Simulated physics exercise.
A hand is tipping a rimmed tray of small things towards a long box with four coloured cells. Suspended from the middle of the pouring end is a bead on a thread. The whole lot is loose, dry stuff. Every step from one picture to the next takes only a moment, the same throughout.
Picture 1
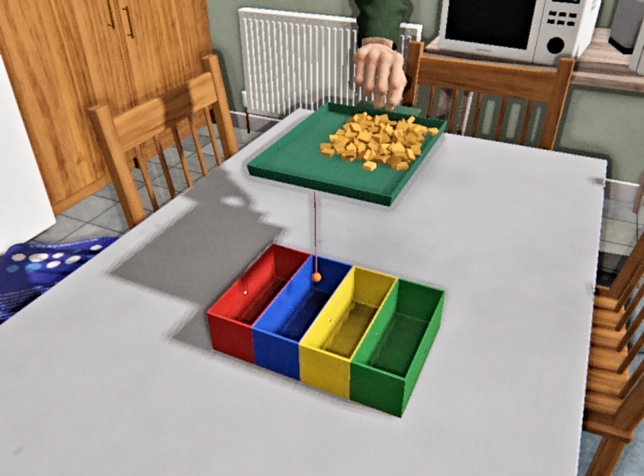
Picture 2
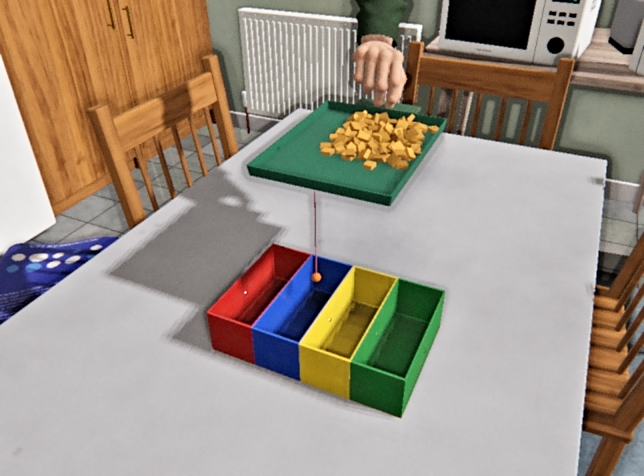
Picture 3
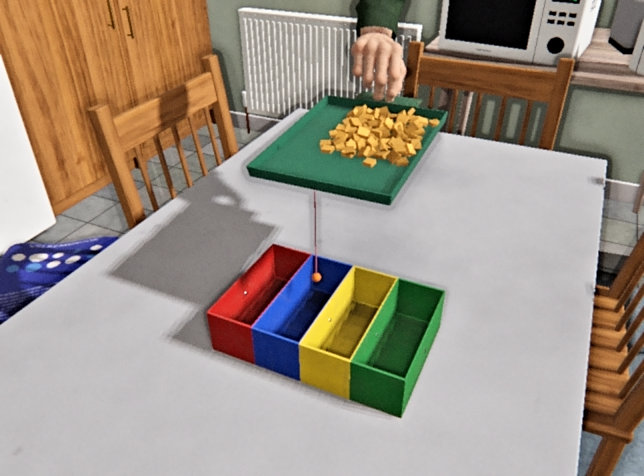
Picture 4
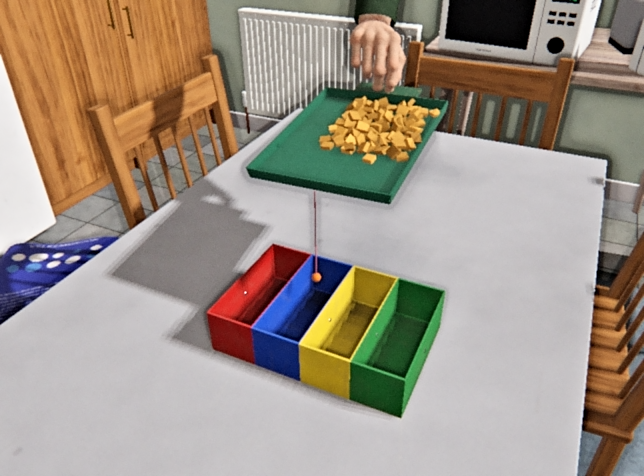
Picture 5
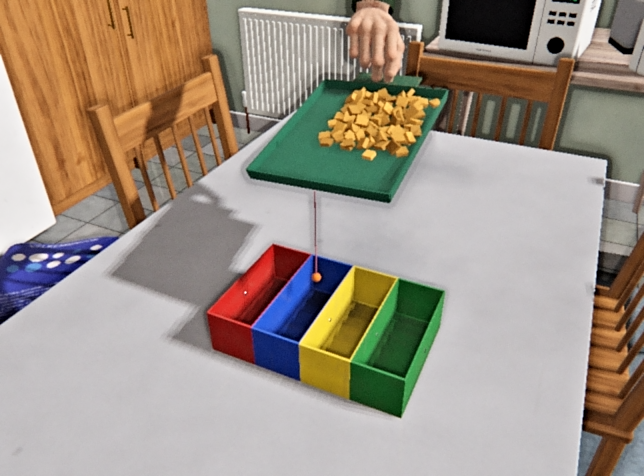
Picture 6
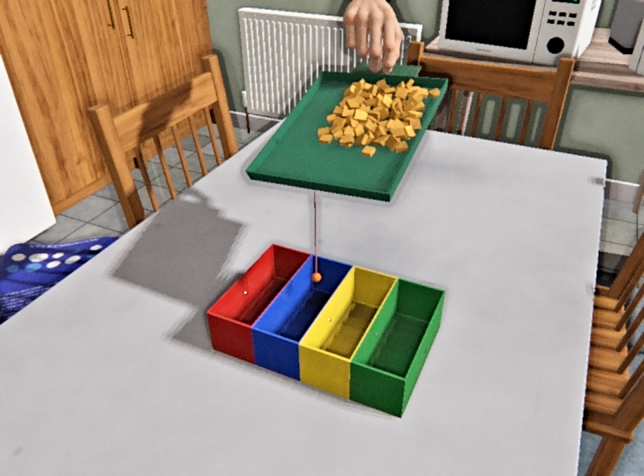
A hand gradually raises the far side of a green tray of orange-yellow pieces.
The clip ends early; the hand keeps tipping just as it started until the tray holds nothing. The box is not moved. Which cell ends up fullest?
The red cell.
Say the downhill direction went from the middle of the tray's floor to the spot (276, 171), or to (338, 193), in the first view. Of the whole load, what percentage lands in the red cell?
In turn, 80 percent and then 0 percent.
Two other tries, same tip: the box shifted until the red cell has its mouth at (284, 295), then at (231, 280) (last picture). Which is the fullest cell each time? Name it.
Try one: The cell in red; try two: The cell in blue.
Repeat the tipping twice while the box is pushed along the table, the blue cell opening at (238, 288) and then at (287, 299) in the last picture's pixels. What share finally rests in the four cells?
Well, you'd get about 100 per cent and then about 100 per cent.
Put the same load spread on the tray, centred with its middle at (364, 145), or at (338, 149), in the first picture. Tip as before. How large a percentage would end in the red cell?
You'd see roughly 60 per cent first and roughly 60 per cent second.
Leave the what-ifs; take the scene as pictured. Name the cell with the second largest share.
Second is the blue one.
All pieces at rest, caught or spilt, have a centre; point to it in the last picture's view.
I'd mark it at roughly (264, 334).
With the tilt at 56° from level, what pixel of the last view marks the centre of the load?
Somewhere around pixel (293, 170) in the last picture.
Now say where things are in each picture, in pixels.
The first frame shows corners of the pouring end at (249, 164) and (390, 195), level; middle of the load at (380, 136), cereal squares; bead on its thread at (316, 277); red cell at (231, 335); blue cell at (276, 351); yellow cell at (325, 368); green cell at (377, 386).
The second frame shows corners of the pouring end at (249, 165) and (390, 195), level; middle of the load at (380, 135).
The third frame shows corners of the pouring end at (249, 166) and (390, 194), tipped barely, lowest at the left corner; middle of the load at (380, 130).
The fourth frame shows corners of the pouring end at (248, 167) and (389, 193), tipped a little, lowest at the left corner; middle of the load at (380, 124).
The fifth frame shows corners of the pouring end at (248, 169) and (389, 193), tipped a little, lowest at the left corner; middle of the load at (379, 117).
The sixth frame shows corners of the pouring end at (248, 170) and (388, 192), tipped clearly, lowest at the left corner; middle of the load at (378, 111); red cell at (231, 335); blue cell at (276, 351); yellow cell at (325, 368); green cell at (377, 386).
Soon, tray tipped steeply; most on the tray; a stray few in the red cell; a small part falling or outside the box.
A while on, tray tipped right over; about half on the tray; about a quarter in the red cell; about a quarter in the blue cell; a stray few in the yellow cell; a small part falling or outside the box.
Towards the end, tray tipped past a quarter turn; about half in the red cell; about a third in the blue cell; a small part in the yellow cell; a small part falling or outside the box.
Finally, tray tipped past a quarter turn; about half in the red cell; about a third in the blue cell; a small part in the yellow cell; none in the green cell; a small part outside the box.
